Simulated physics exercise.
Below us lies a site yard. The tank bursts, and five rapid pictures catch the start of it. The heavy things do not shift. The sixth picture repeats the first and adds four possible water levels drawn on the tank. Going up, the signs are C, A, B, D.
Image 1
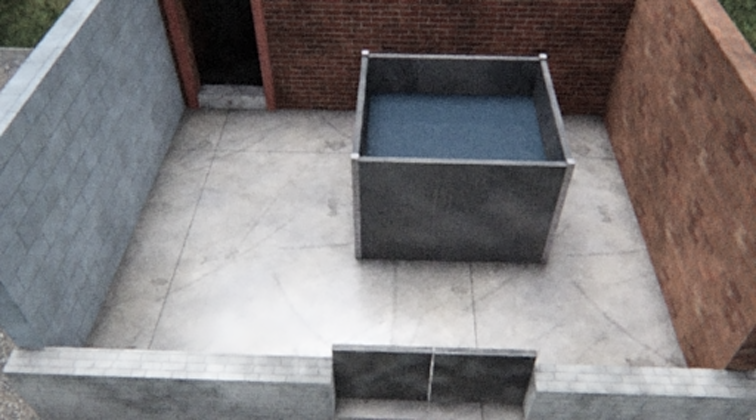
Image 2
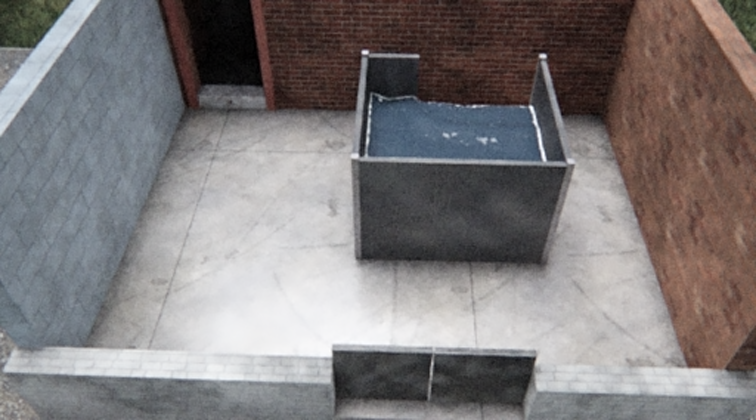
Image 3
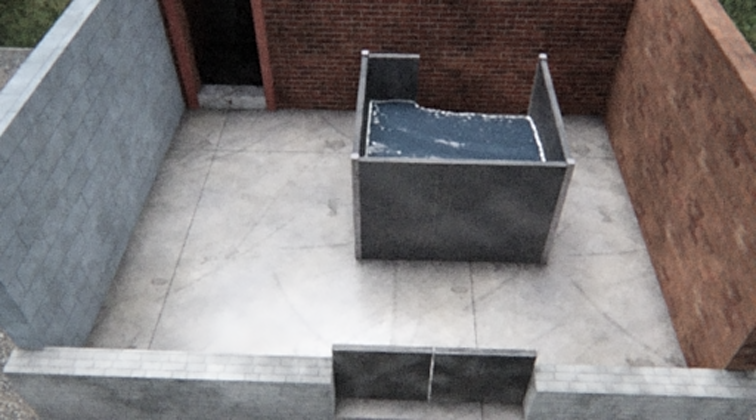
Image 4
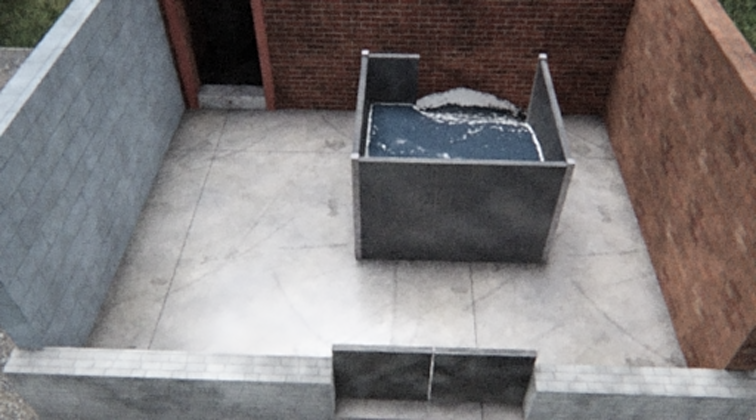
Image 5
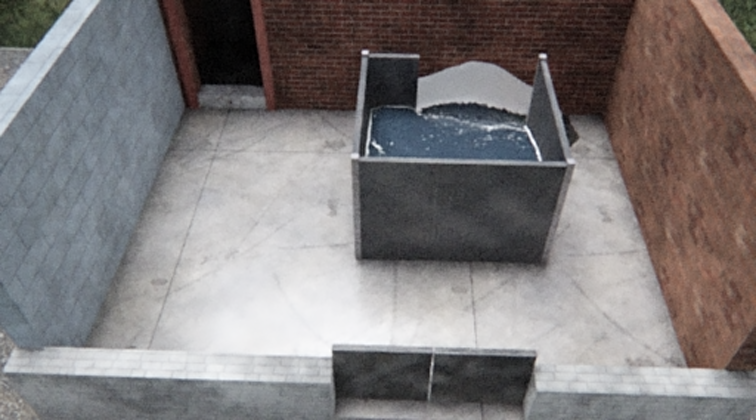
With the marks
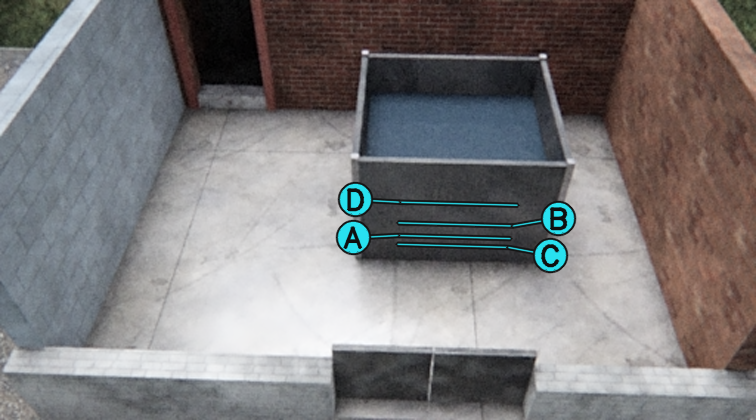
Dark water sloshes in a grey tank as its back opens and pale foam rises behind.
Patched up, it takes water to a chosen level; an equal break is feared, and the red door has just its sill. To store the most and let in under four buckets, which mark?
D.
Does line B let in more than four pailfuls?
No.
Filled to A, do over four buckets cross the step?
No, not at all.
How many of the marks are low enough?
All four.
On the marked copy, A at (453, 237); B at (455, 224); C at (452, 245); D at (458, 203); from the bottom up C, A, B, D.
With A, nothing gets over.
With B, nothing gets over.
With C, nothing gets over.
With D, a bucket or two gets in.
